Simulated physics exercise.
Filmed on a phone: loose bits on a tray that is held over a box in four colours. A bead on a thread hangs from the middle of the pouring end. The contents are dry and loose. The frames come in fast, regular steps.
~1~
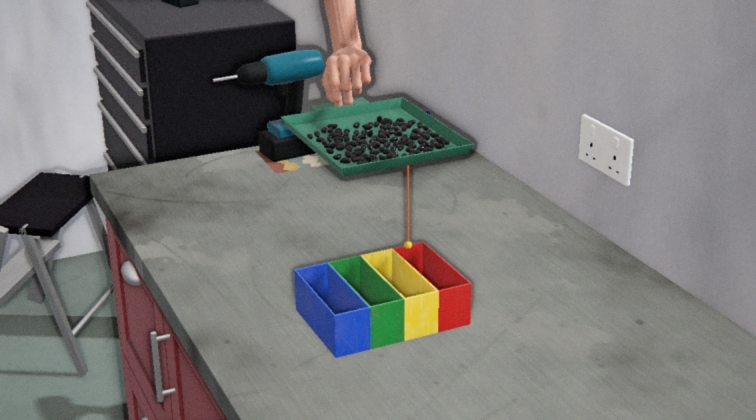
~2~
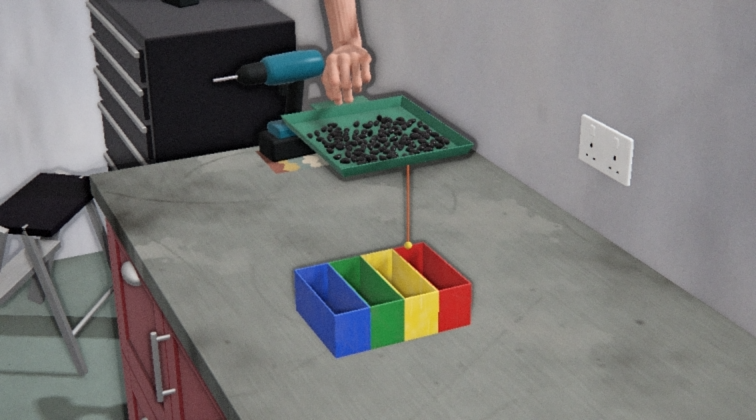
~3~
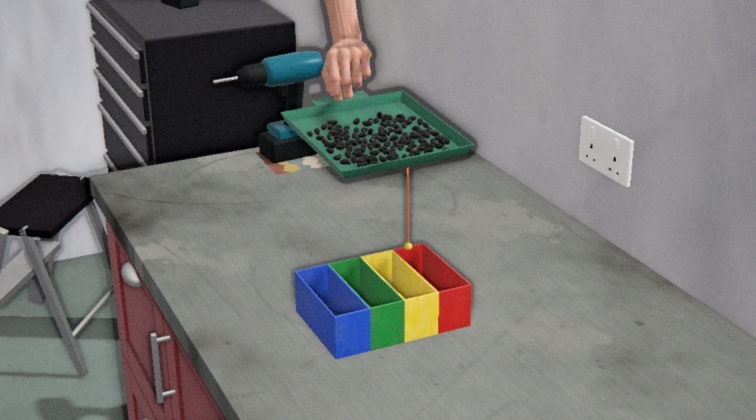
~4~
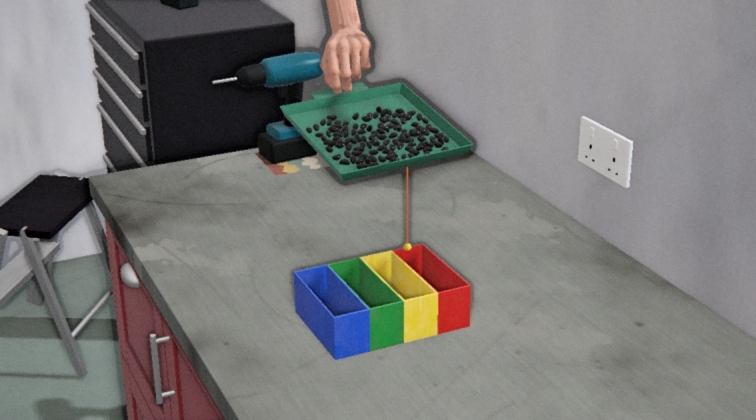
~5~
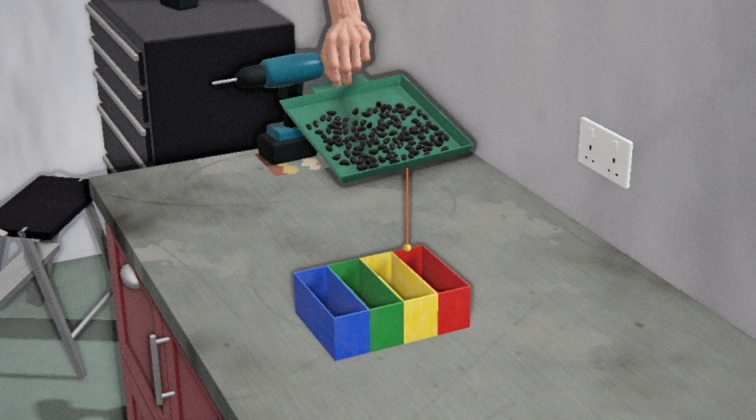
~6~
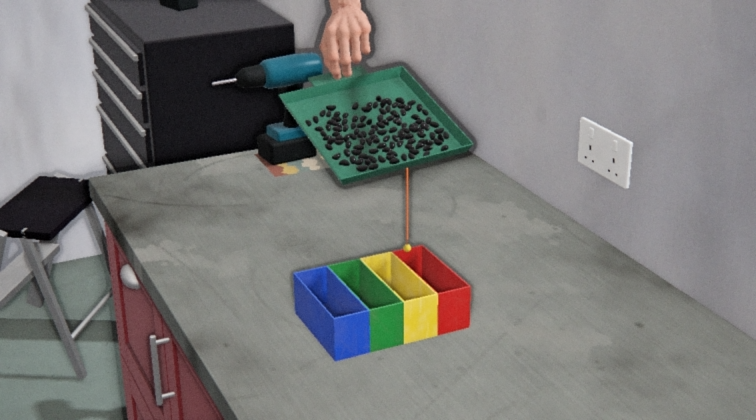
A green tray of loose black beans is held by a hand above a grey worktop, seen from above at an angle in a workshop with a pale wall and socket. Below sits a box with blue, green, yellow and red cells from left to right, near a hanging yellow bead, with a teal drill behind. The hand gradually tilts the tray, its left front corner dipping slightly, while the camera stays still.
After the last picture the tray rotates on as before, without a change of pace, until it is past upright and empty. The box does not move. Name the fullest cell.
Fullest: The green cell.
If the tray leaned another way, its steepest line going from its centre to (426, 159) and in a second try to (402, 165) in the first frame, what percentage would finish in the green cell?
The first gives 0 %, the second 20 %.
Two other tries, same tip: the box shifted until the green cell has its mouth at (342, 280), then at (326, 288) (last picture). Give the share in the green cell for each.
About 40 and 20 per cent.
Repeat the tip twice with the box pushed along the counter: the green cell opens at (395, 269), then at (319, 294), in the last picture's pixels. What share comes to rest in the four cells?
About 80 and 80 per cent.
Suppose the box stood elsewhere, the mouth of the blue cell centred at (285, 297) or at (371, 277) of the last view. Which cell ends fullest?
First the cell in yellow, then the blue cell.
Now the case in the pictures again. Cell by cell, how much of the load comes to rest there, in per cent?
Blue cell: 20 %, green cell: 40 %, yellow cell: 20 %, red cell: 10 %.
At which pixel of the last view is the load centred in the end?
Around (375, 321).
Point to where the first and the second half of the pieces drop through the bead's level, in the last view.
The first part at (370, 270); the rest at (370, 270).
Soon, tray tipped steeply; nearly all on the tray; a stray few falling or outside the box.
A while on, tray tipped right over; a small part on the tray; about a quarter in the green cell; about a quarter in the yellow cell; a small part in the blue cell; a small part in the red cell; about a third falling or outside the box.
Towards the end, tray tipped past a quarter turn; about a third in the green cell; about a quarter in the yellow cell; about a quarter in the blue cell; a small part in the red cell; a stray few falling or outside the box.
Finally, tray tipped past a quarter turn; about a third in the green cell; about a quarter in the yellow cell; about a quarter in the blue cell; a small part in the red cell; a stray few outside the box.
